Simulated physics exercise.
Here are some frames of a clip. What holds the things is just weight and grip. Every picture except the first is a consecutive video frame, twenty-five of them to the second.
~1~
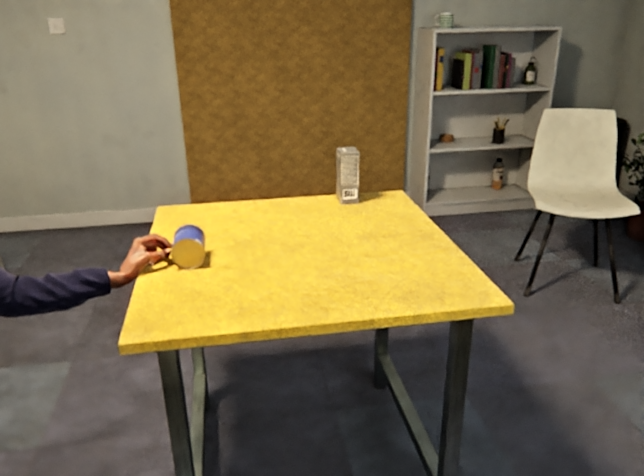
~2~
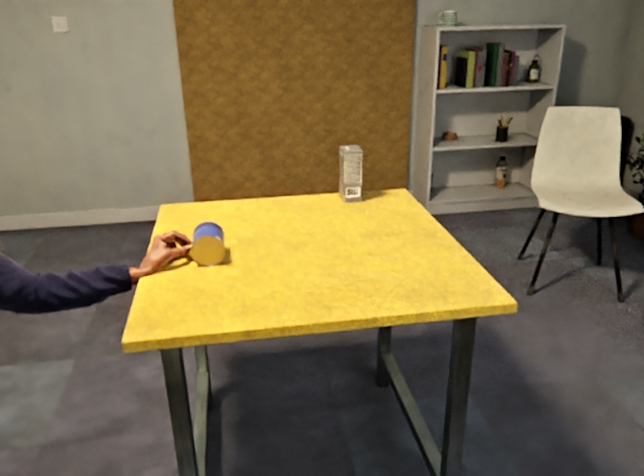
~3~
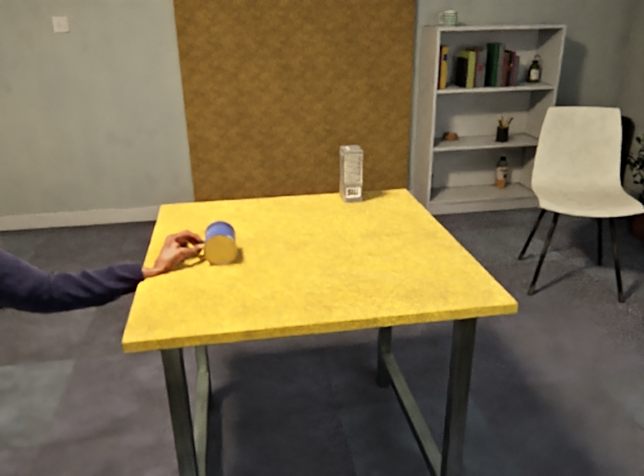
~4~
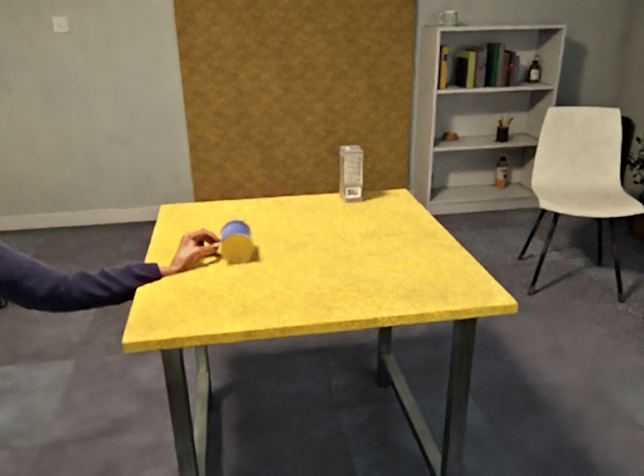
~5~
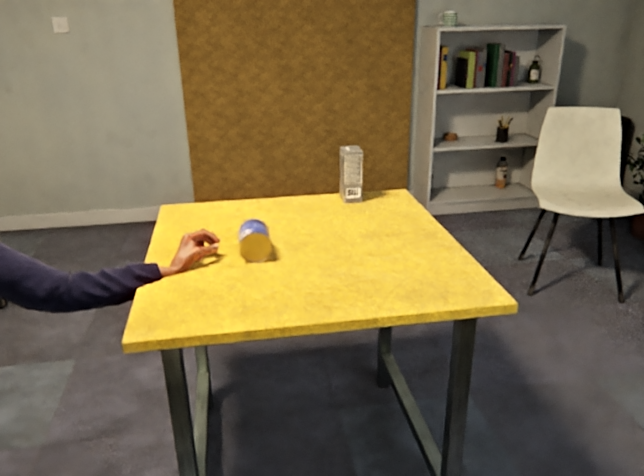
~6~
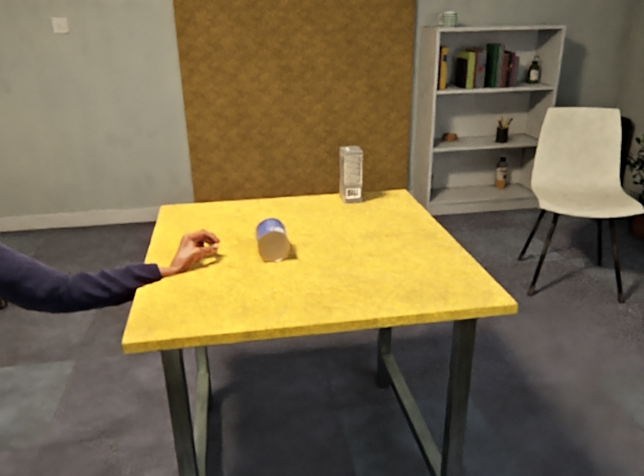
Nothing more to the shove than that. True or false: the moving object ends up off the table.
True.
Then, 0.30 s later than the last frame, blue tin moved well along near (390, 230).
Then, 0.70 s later than the last frame, blue tin now off the table.
When it is over, off the table, blue tin.
